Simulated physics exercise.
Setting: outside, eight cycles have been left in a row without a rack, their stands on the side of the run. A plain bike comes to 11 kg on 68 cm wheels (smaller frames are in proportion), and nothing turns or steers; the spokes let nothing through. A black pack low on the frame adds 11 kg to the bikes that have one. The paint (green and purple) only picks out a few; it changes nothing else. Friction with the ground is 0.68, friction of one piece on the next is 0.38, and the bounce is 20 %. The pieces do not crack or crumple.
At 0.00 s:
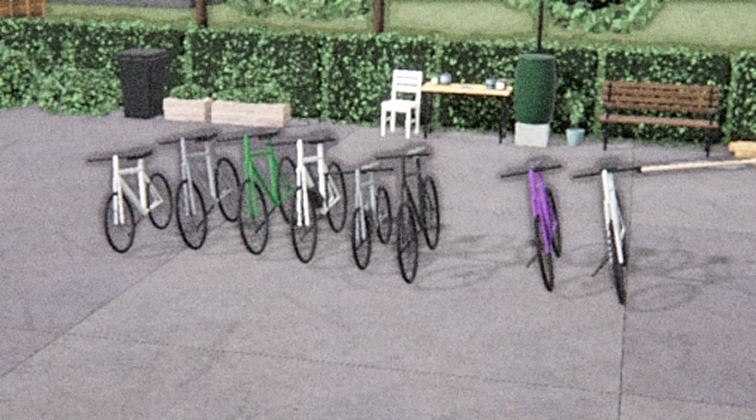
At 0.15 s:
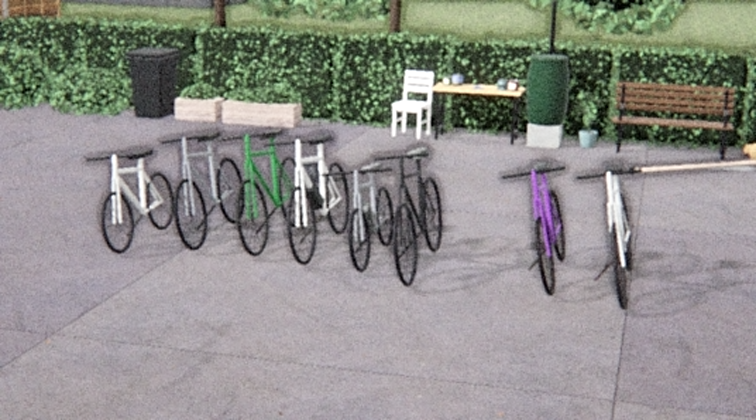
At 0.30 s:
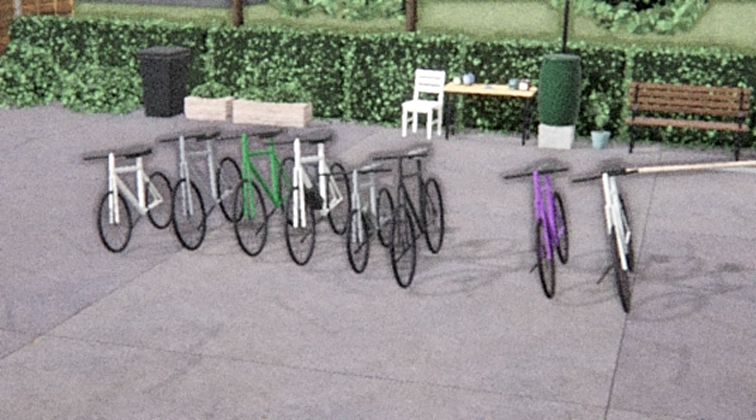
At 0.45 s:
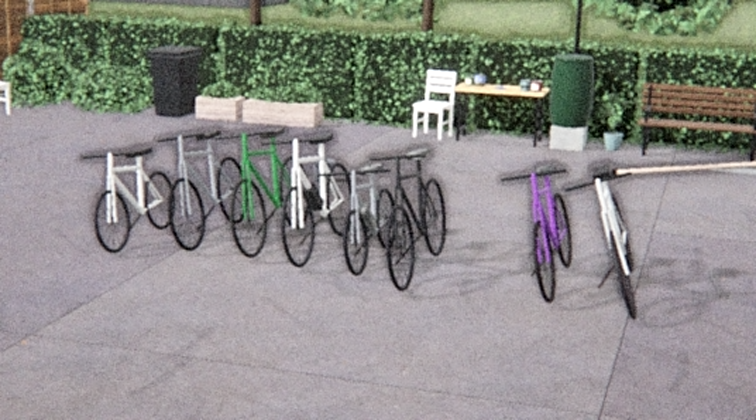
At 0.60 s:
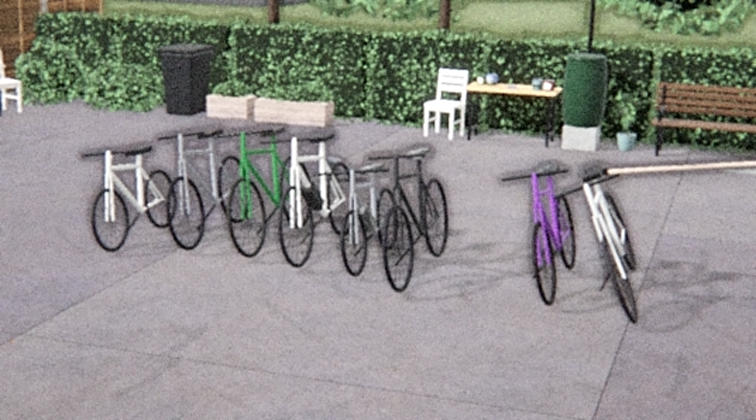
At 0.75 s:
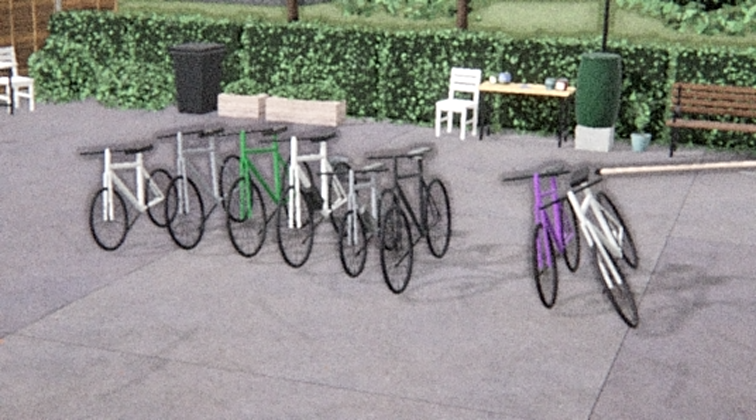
A row of bikes stood on grey paving by a hedge as the view drifted round, and a pale pole from the right pushed the white bike at that end, leaning it leftward toward the purple one.
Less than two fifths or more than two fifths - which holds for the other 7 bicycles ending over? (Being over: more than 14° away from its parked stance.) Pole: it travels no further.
It comes to under two fifths of the lot.
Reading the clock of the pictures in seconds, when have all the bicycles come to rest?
At roughly 3.0 s.
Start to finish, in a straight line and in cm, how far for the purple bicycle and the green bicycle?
Purple ends up 60 cm away; green ends up 0 cm away.
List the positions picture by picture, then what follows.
In the first picture (we follow the side turned to the camera; the camera moves round a little), pole end (640, 170) 13 cm from the first bicycle; green bicycle (237, 203); purple bicycle (537, 240); no other piece has moved.
Pole end 32 mm from the first bicycle; green bicycle (236, 203), in the second picture.
Pole end pushing; purple bicycle (537, 245), in the third picture.
Pole end (615, 173) pushing; purple bicycle (534, 248); no other piece has moved, in the fourth picture.
Pole end (606, 173) pushing; purple bicycle (533, 250); no other piece has moved, in the fifth picture.
Pole end (599, 173) pushing; purple bicycle (533, 251); green bicycle (225, 202); no other piece has moved, in the sixth picture.
Around 1.28 s, 1 of the 7 other bicycles over; purple bicycle tipped 22°.
Around 1.62 s, 1 of the 7 other bicycles over; purple bicycle tipped 71°.
Finally (3.1 s), 1 of the 7 other bicycles over; purple bicycle tipped 69°; green bicycle unmoved. That is 14 per cent. Six left standing. Seen by the last camera, middles, purple bicycle near (486, 252), green bicycle near (270, 181).
